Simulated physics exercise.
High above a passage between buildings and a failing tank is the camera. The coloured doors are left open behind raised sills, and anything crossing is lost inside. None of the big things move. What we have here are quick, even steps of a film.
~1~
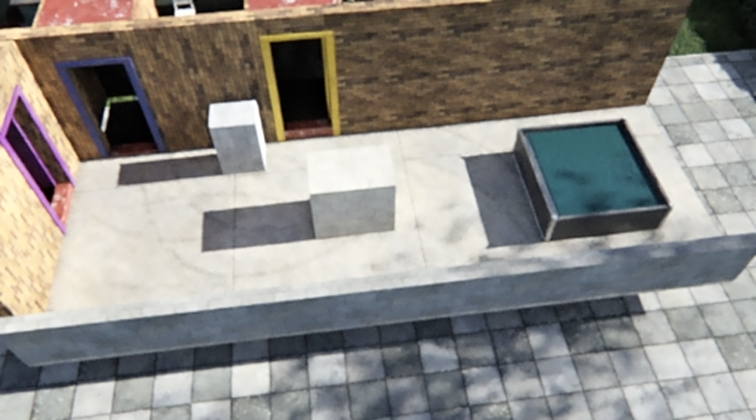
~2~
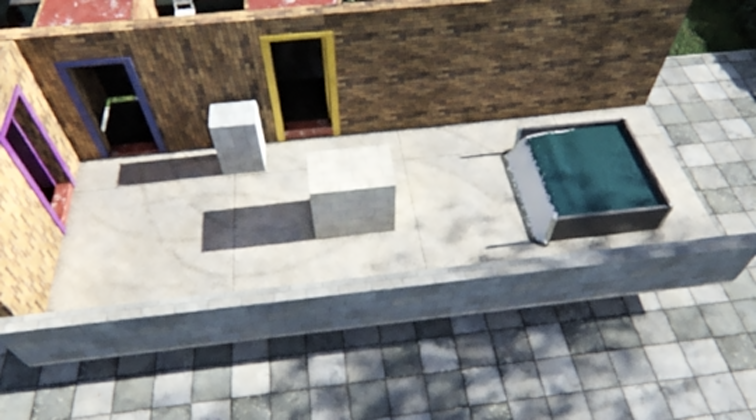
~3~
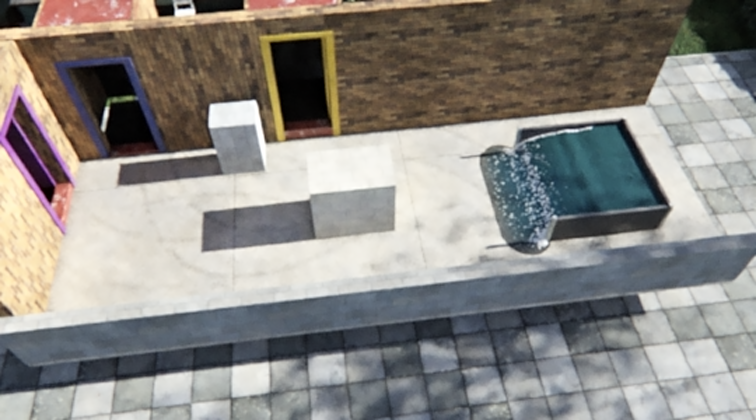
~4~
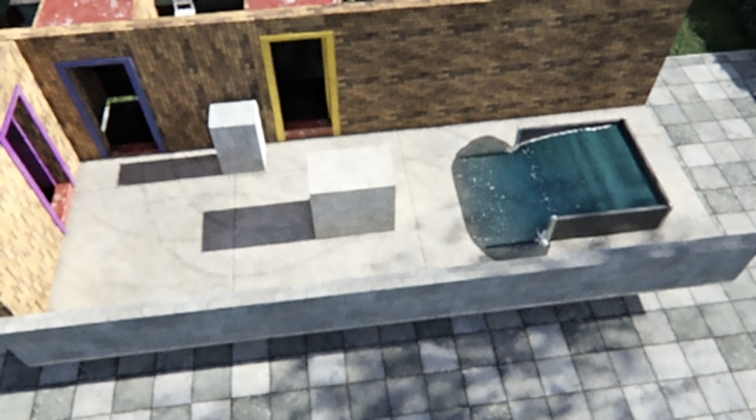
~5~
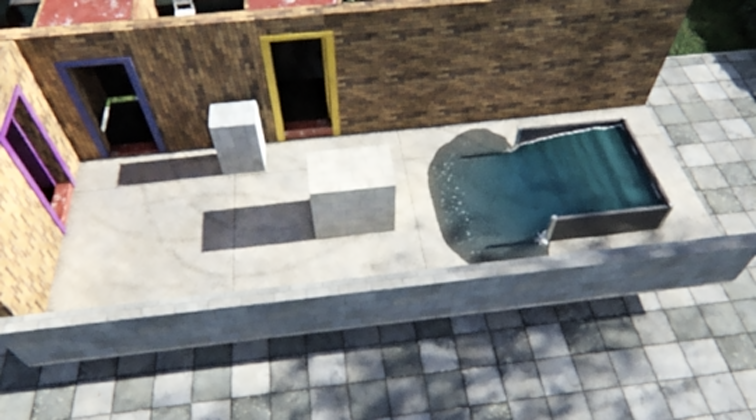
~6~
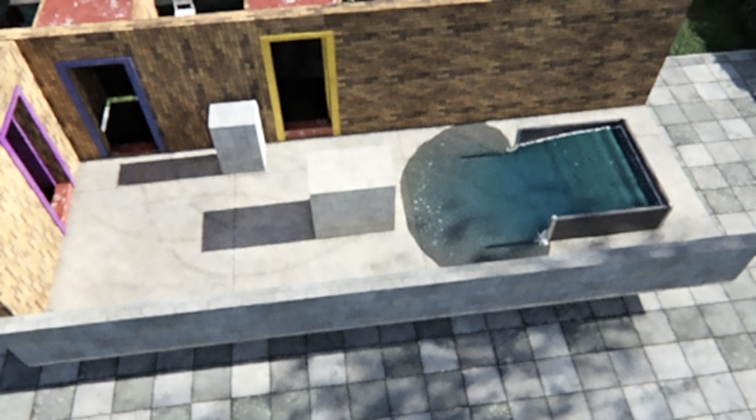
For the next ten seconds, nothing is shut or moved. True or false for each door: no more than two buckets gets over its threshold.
The blue door - false; the yellow door - true; the purple door - true.
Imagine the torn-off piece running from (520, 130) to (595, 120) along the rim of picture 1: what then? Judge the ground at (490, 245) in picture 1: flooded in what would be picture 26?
Spot status: Not reached.
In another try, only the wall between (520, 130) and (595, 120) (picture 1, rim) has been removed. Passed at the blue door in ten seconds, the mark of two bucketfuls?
Blue door: Remains below.
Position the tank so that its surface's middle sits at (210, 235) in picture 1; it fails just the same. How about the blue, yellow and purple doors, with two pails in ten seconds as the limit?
Taking the doors in turn, blue surpasses that, yellow remains short, and purple surpasses that.
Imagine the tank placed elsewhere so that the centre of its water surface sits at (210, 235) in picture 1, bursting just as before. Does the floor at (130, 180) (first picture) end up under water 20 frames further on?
At that place: Awash.
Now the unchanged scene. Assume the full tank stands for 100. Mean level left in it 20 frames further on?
About 18 per cent.
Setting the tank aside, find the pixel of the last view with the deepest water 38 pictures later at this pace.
That spot is close to (79, 335).
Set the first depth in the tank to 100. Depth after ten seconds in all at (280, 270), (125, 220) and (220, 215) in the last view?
8, 12 and 16 per cent, roughly.
A moment on, water covers 35 % of the floor; the blue door not reached, the yellow door not reached, the purple door not reached.
Next, water covers 40 % of the floor; the blue door not reached, the yellow door wet at the sill, nothing in, the purple door not reached.
Then, water covers 65 % of the floor; the blue door wet at the sill, nothing in, the yellow door wet at the sill, nothing in, the purple door not reached.
Later, water covers 80 % of the floor; the blue door wet at the sill, nothing in, the yellow door wet at the sill, nothing in, the purple door under two buckets in.
In the end, water covers 90 % of the floor; the blue door over two buckets in, the yellow door wet at the sill, nothing in, the purple door under two buckets in.
